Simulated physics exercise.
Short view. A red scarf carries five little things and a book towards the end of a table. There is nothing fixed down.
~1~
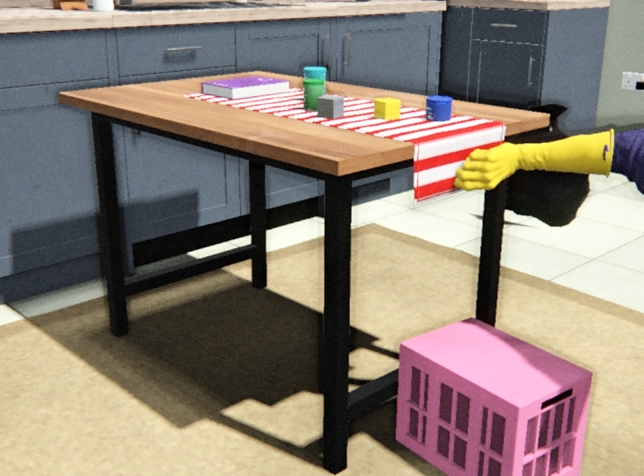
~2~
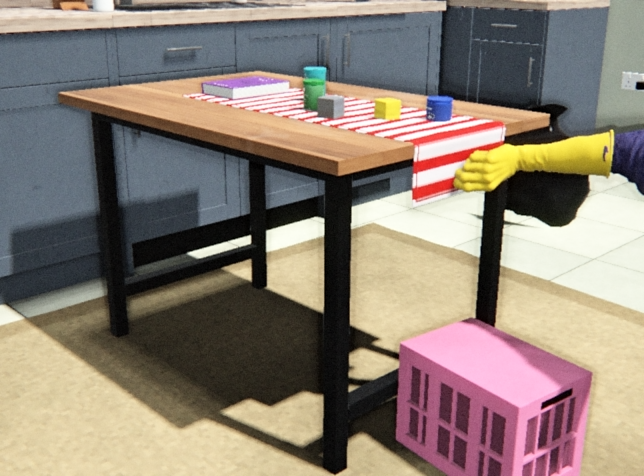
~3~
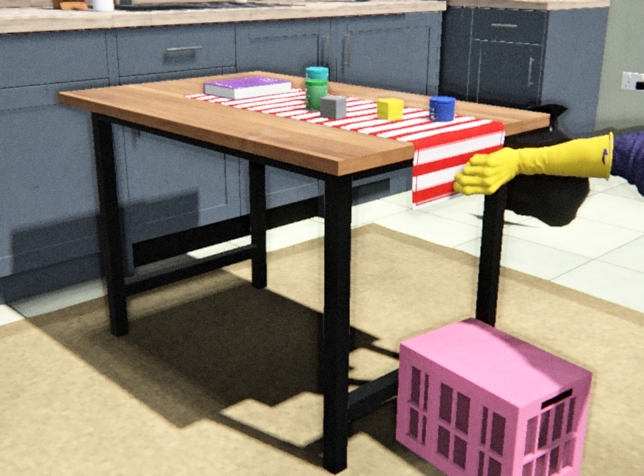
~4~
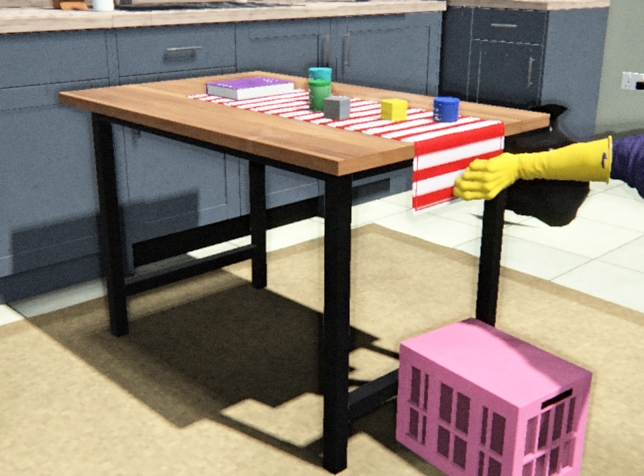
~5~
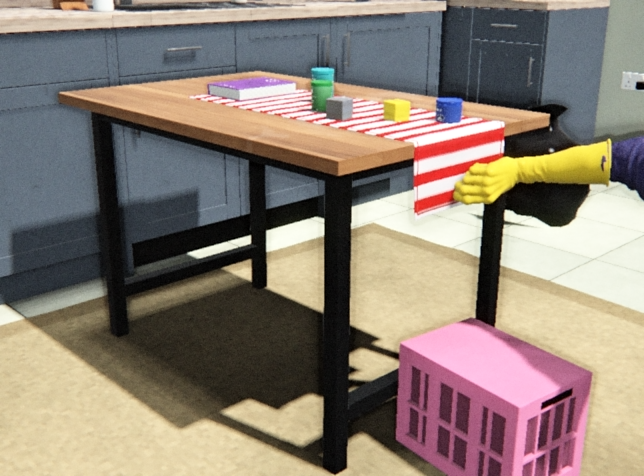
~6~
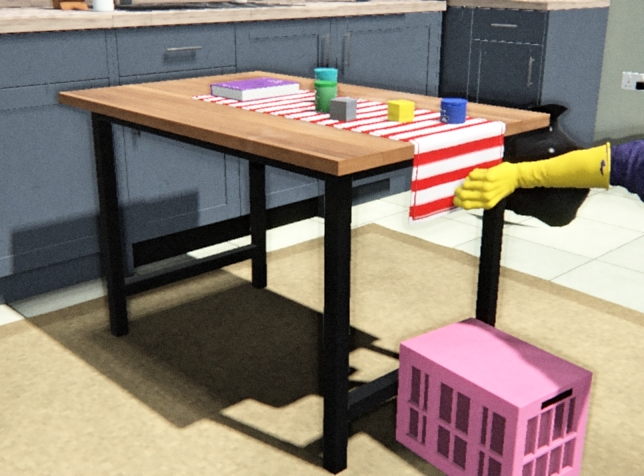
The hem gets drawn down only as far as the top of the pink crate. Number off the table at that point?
Three.
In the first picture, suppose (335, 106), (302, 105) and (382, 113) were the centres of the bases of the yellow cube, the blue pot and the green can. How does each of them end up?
Yellow cube: Still up. Blue pot: Still up. Green can: Off.
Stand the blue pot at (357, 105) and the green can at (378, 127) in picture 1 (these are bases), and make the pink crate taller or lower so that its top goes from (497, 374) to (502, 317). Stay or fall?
The blue pot stays aboard, and the green can does not stay aboard.
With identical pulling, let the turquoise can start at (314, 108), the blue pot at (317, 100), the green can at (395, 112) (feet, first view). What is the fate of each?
My call: The turquoise can hangs on; the blue pot hangs on; the green can takes a tumble.
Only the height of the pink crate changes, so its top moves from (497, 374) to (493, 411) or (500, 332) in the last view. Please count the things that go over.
Over the edge go 4 and 2.
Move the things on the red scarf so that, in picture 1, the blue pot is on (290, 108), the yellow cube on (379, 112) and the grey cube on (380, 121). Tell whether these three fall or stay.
The blue pot remains up; the yellow cube is carried off; the grey cube comes down.
Soon after, hem near (457, 244); all still up.
Then, hem near (455, 309); blue pot and yellow cube gone.
At rest, hem on the crate; blue pot, yellow cube and grey cube gone. It carries off three.
